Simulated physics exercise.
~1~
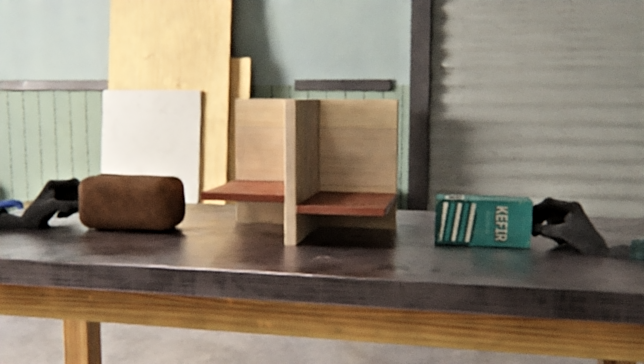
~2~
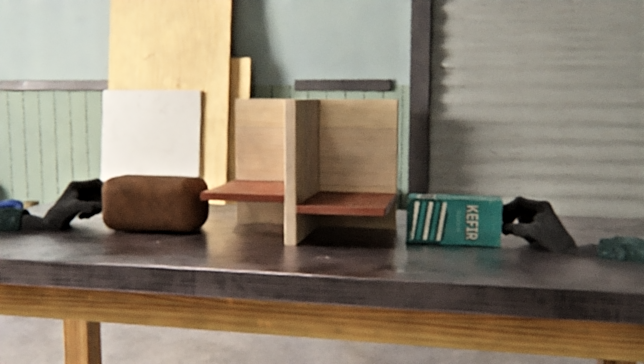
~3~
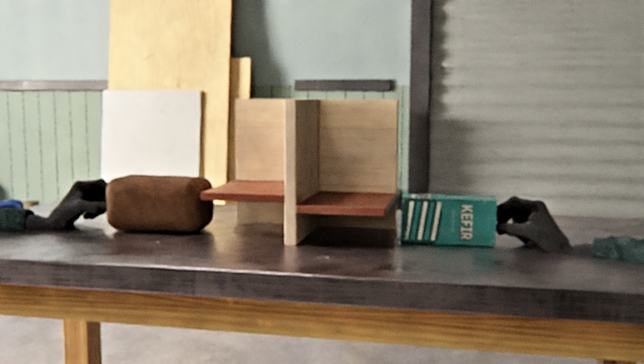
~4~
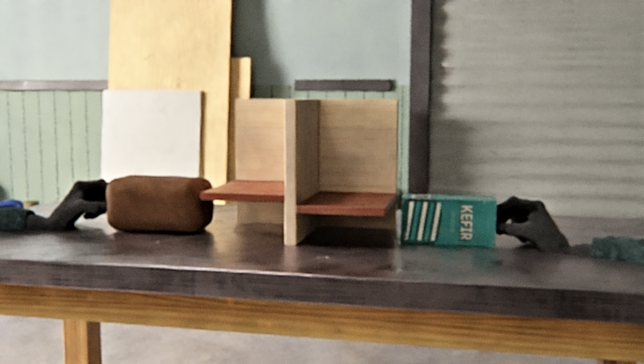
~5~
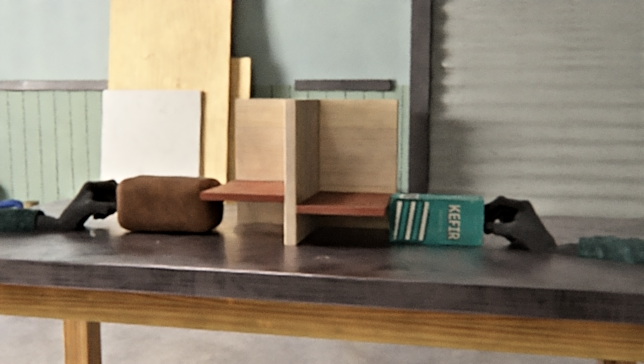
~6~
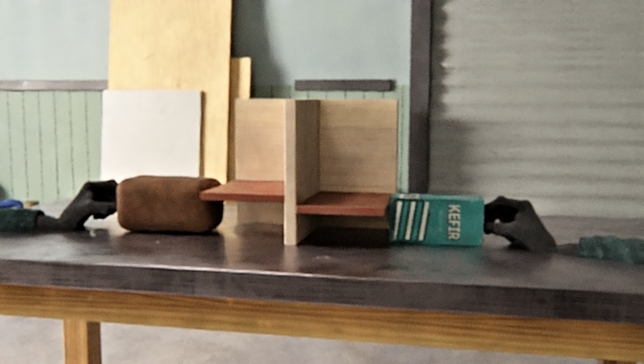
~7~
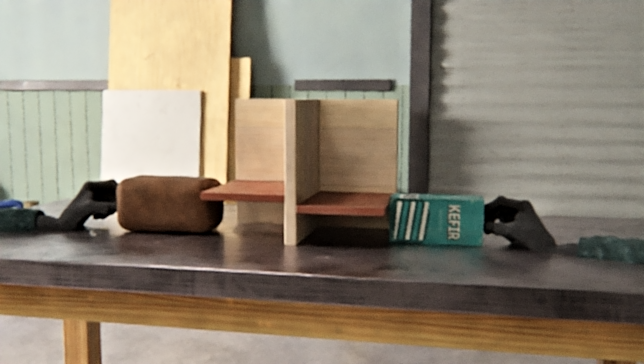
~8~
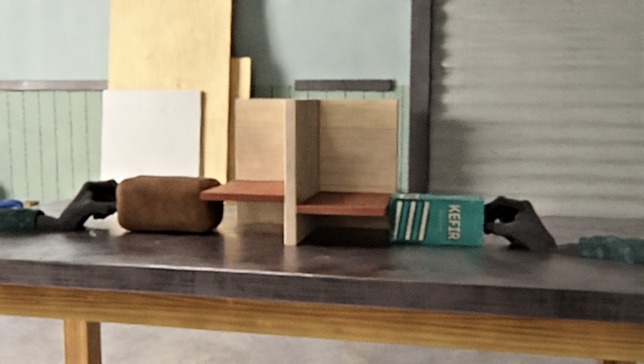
At the start, a brown loaf lies on the left of a dark tabletop and a turquoise kefir carton lies on its side on the right, each held by a dark gripper-like hand, with a wooden shelf unit standing between them. The hands push both inward, the loaf moving right and the carton moving left. They slow near the shelf's openings and briefly pause. Then both edge a little closer, reaching the outer ends of the reddish boards. There the loaf and the carton catch on the edges and stay still, outside the shelf, with the hands still behind them.
